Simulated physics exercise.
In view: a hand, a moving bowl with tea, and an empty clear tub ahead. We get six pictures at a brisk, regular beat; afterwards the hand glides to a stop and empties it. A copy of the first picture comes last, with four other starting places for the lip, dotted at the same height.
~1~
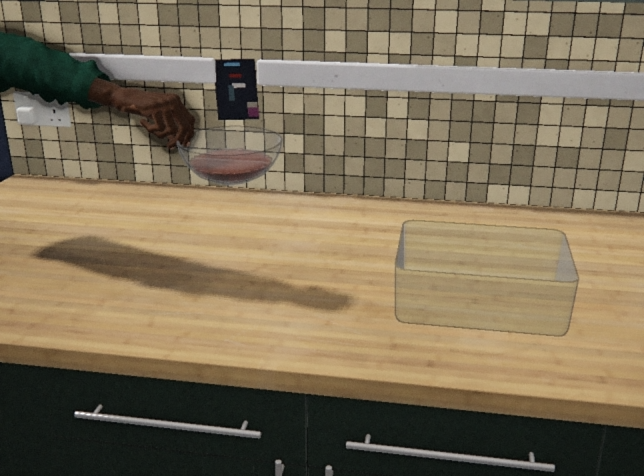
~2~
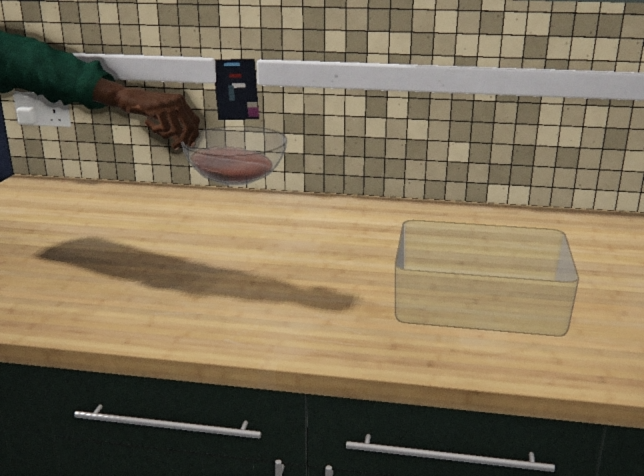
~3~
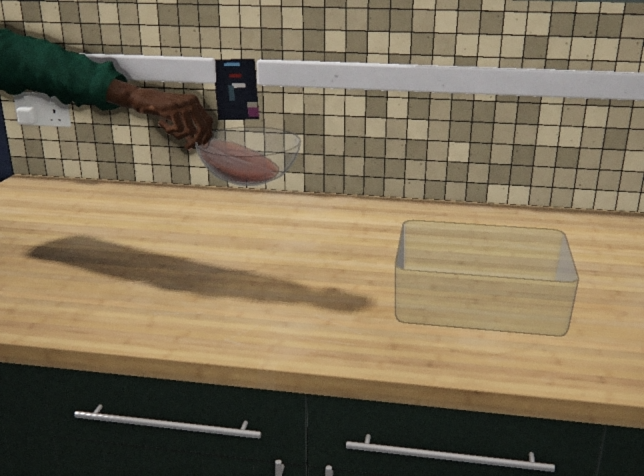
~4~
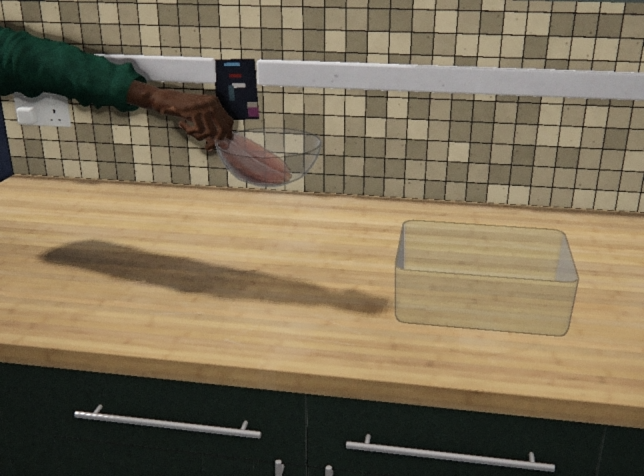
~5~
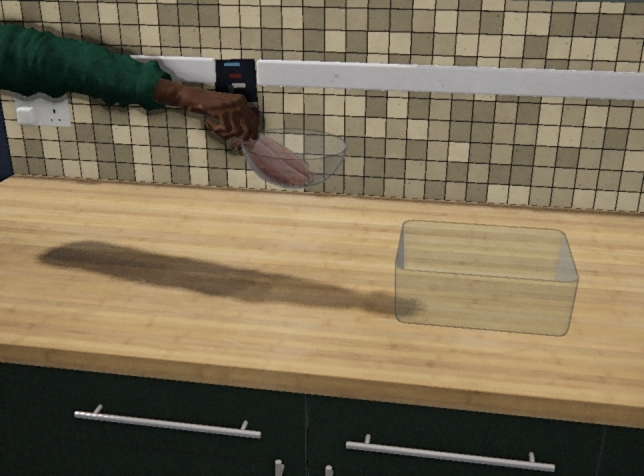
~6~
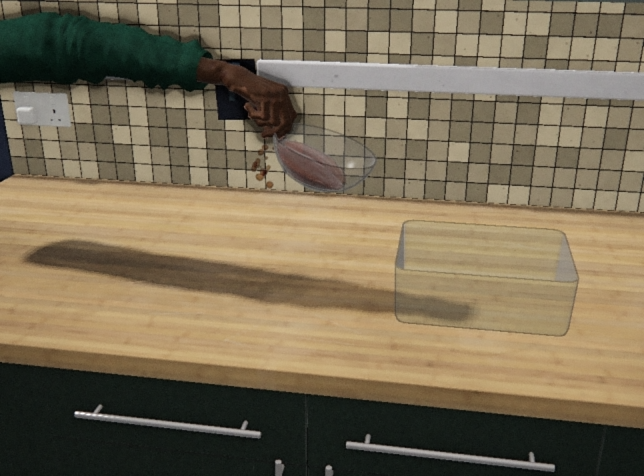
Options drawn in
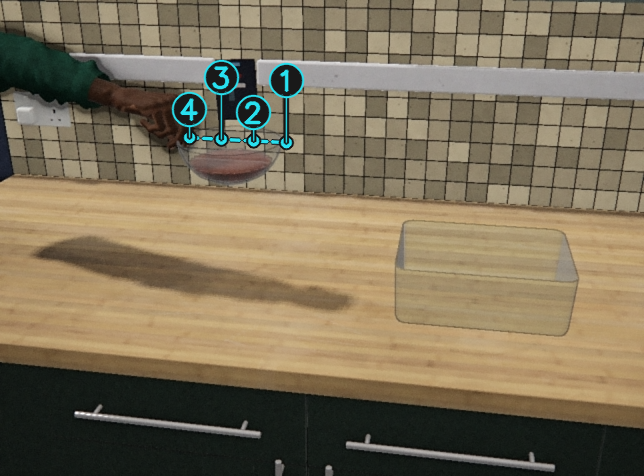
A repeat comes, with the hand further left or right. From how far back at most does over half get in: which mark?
The answer is spot 3.
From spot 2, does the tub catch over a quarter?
Yes, it does.
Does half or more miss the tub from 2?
No.
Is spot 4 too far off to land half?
Yes, that goes wrong.
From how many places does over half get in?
Three of the four.
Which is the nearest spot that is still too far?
4 it is.
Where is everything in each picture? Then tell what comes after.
In the first picture, upright, lip at (279, 142); tub from (394, 319) to (568, 334); nothing has left yet.
In the second picture, upright, lip at (284, 142); nothing has left yet.
In the third picture, upright, lip at (298, 143); nothing has left yet.
In the fourth picture, upright, lip at (319, 144); tea is over the rim, down to (217, 140).
In the fifth picture, tipped about 2°, lip at (345, 147); tea is over the rim, down to (241, 154).
In the sixth picture, tipped about 16°, lip at (375, 161); tea is over the rim, down to (270, 186).
In cyan, 1 at (286, 142); 2 at (253, 140); 3 at (221, 139); 4 at (189, 137).
With 1, about 91 % lands in the tub, 6 % falls short and 3 % goes beside or beyond.
With 2, about 78 % lands in the tub, 8 % falls short and 14 % goes beside or beyond.
With 3, about 65 % lands in the tub, 24 % falls short and 11 % goes beside or beyond.
With 4, about 29 % lands in the tub, 65 % falls short and 6 % goes beside or beyond.
